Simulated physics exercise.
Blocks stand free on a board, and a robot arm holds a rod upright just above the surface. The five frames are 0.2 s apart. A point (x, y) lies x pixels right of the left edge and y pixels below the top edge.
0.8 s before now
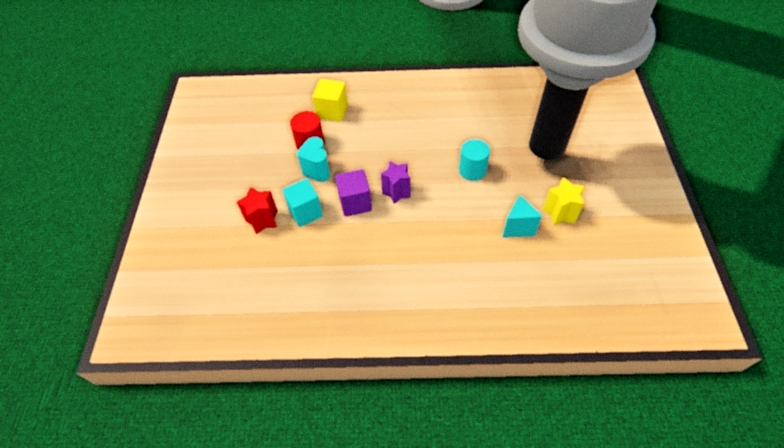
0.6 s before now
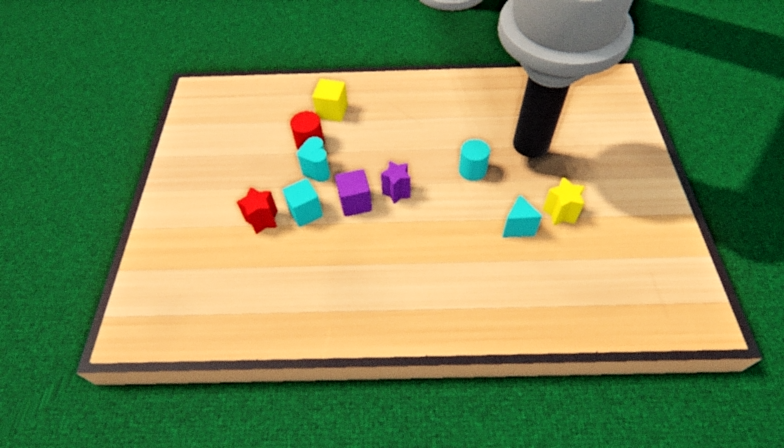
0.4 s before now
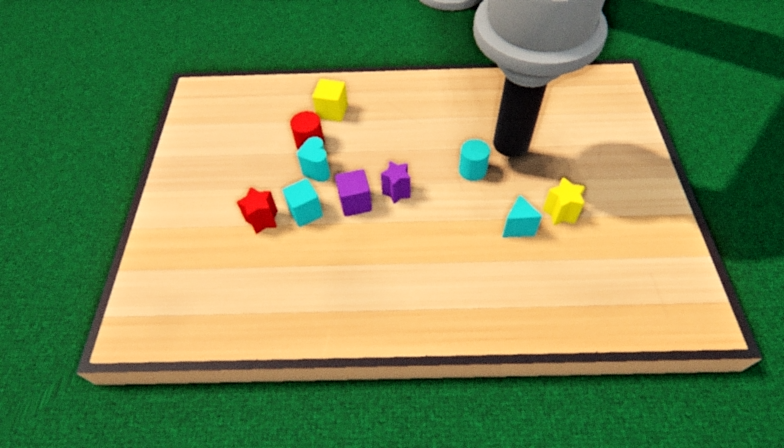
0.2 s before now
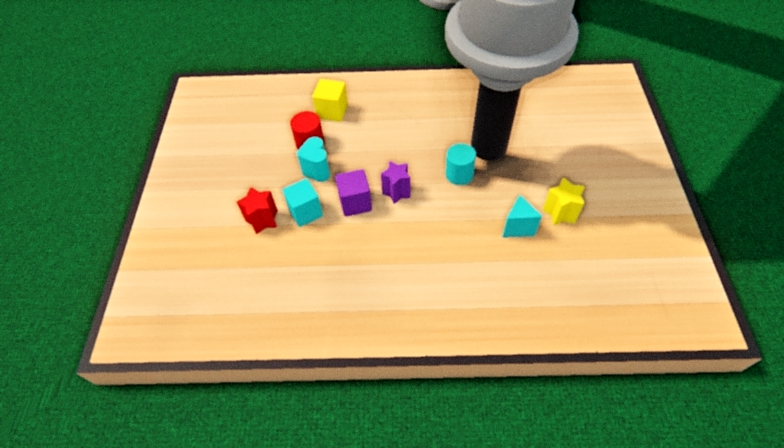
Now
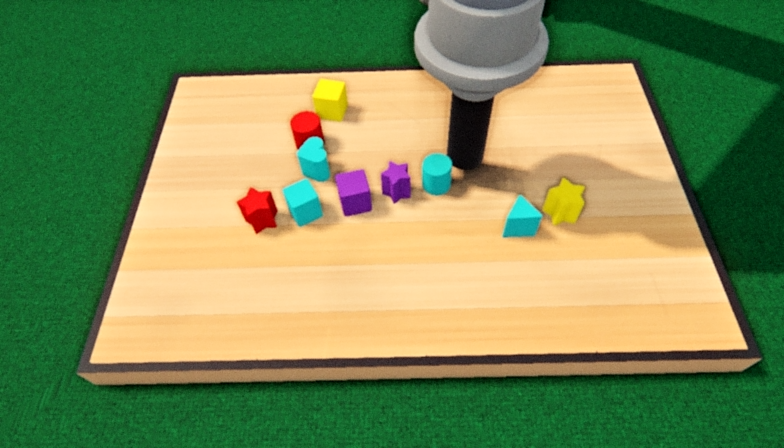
On a wooden board, a robot arm moving its black rod left and pushing a turquoise cylinder toward a purple star.
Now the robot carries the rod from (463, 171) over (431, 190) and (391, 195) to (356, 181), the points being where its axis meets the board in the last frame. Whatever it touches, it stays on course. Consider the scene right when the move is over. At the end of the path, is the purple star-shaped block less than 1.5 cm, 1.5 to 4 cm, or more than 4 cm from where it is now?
Long: Over 4 cm.
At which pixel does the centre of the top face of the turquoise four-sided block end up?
My prediction: (279, 199).
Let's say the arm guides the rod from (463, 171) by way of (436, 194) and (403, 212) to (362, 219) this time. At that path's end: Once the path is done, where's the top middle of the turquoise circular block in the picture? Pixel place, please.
By then it is at (324, 208).
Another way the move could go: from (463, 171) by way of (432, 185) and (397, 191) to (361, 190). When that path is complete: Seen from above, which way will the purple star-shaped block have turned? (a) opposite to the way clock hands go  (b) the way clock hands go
It's b.
The first path, step by step. One third of the way, rod at (431, 175); purple star-shaped block at (377, 175), turned 30° clockwise; turquoise circular block at (402, 183).
Two thirds of the way, rod at (390, 181); purple four-sided block at (330, 183), turned 15° clockwise; purple star-shaped block at (360, 183), turned 60° clockwise; turquoise circular block at (376, 201).
At the end, rod at (354, 166); turquoise four-sided block at (279, 199), turned 15° clockwise; purple four-sided block at (307, 187); purple star-shaped block at (337, 181), turned 20° clockwise; turquoise circular block at (375, 200).
